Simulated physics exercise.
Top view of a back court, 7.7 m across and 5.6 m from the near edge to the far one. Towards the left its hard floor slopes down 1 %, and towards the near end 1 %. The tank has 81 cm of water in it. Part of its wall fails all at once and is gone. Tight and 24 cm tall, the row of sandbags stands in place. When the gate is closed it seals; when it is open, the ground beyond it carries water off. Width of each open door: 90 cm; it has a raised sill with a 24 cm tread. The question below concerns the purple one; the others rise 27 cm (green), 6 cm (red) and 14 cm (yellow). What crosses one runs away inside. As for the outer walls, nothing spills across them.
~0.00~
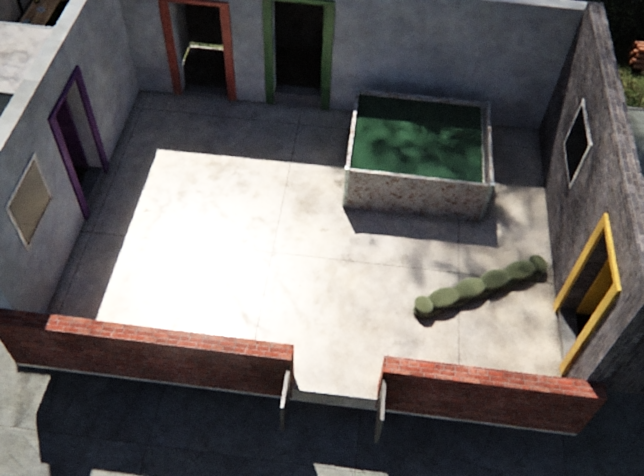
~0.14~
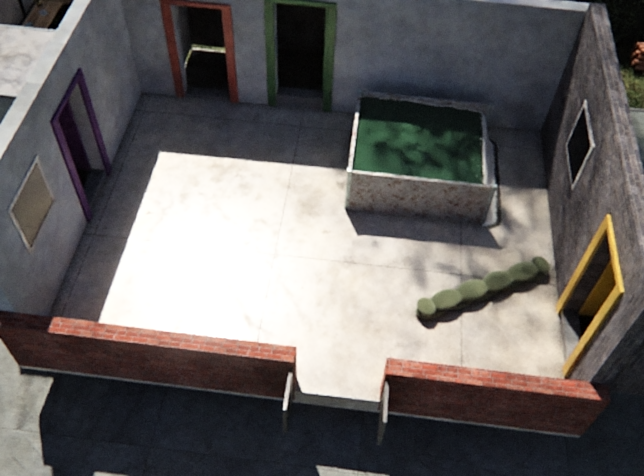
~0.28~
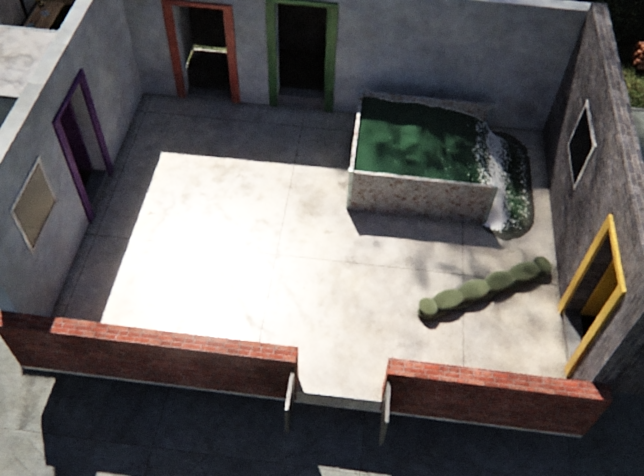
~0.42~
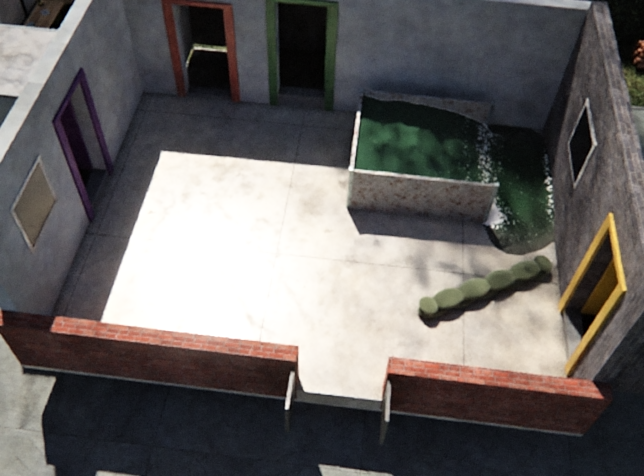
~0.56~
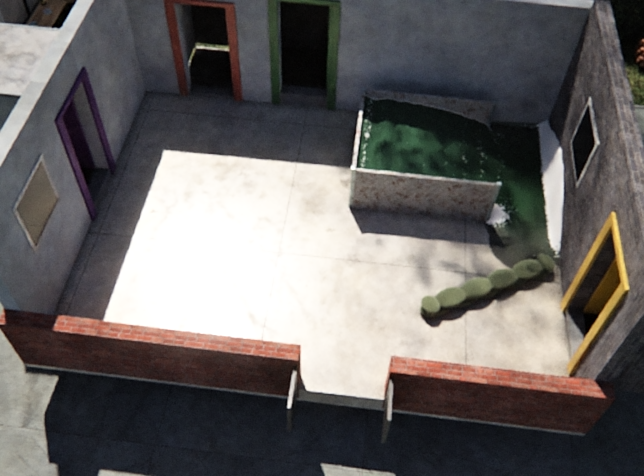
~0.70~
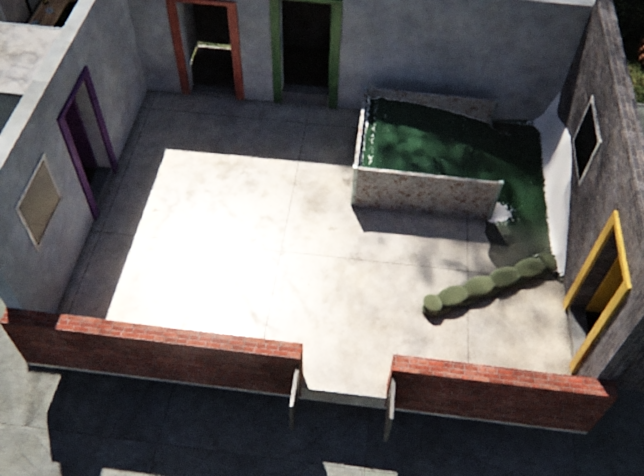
The right-hand wall of a raised, pale-sided tank of dark green water gives way in a walled court seen from above, and water pours out toward the right wall. A purple doorway stands at left, orange and green ones at the back, a yellow one at right, with low red brick walls in front. The water spreads with white foam, reaching the lumpy green row of sandbags, while the view barely shifts.
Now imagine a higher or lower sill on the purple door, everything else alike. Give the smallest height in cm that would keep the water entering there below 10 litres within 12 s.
Roughly 12 cm.
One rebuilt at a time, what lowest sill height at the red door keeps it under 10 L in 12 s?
For red, a step near 9.5 cm.
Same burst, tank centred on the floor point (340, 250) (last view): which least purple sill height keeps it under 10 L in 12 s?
A minimum of about 15 cm.
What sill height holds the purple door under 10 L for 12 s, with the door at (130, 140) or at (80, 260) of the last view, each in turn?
Minimums: Roughly 16 cm and 19 cm.
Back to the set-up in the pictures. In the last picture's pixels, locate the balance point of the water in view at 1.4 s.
The water's centre is at about (466, 177).
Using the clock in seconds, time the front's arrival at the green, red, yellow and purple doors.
Green: 2.2 s; red: 2.6 s; yellow: 1.1 s; purple: 3.8 s.
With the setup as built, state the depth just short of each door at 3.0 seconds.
At the green door the depth is 12 cm, at red 5 cm, at yellow 5 cm and at purple 0 cm.
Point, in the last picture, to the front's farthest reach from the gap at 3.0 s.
The farthest wet point sits near (157, 91) in the last view.
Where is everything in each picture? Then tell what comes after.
In the first picture, the tank at (421, 138) is whole and still, 81 cm deep; the purple door at (82, 151) is dry.
In the second picture, water pours out at (483, 167) and has run 0.3 m, to (497, 219); about 7 cm deep outside, 81 cm at the back.
In the third picture, the front is at (530, 214), 0.8 m from the gap at (484, 170); 1.7 m2 of floor is wet, 81 cm left at the back.
In the fourth picture, the gap is at (484, 170), the front 1.2 m out at (554, 235); the back of the tank holds 81 cm.
In the fifth picture, the front is at (559, 260), 1.4 m from the gap at (486, 170); 3.5 m2 of floor is wet, 75 cm left at the back.
In the sixth picture, water pours out at (488, 168) and has run 1.6 m, to (563, 280); about 20 cm deep outside, 68 cm at the back; the purple door at (91, 151), 6.6 m from the gap, is still 6.6 m from the nearest water.
After 1.4 s water covers 15 % of the floor, deepest (64 cm) near (541, 133); it has not reached the purple door.
After 3.0 s water covers 55 % of the floor, deepest (38 cm) near (542, 256); it has not reached the purple door.
After 12.0 s water covers 95 % of the floor, deepest (14 cm) near (265, 107); 12 cm at the purple door, 3 litres in over its 15 cm sill.
At the purple door as built, the water arrived by 3.9 s and peaked near 16 cm at 7.0 s.
Run again over the same 12 s with other heights there, 22 litres in over 10 cm, 5 litres over 13.5 cm. The limit of 10 litres is kept from about 12 cm up.
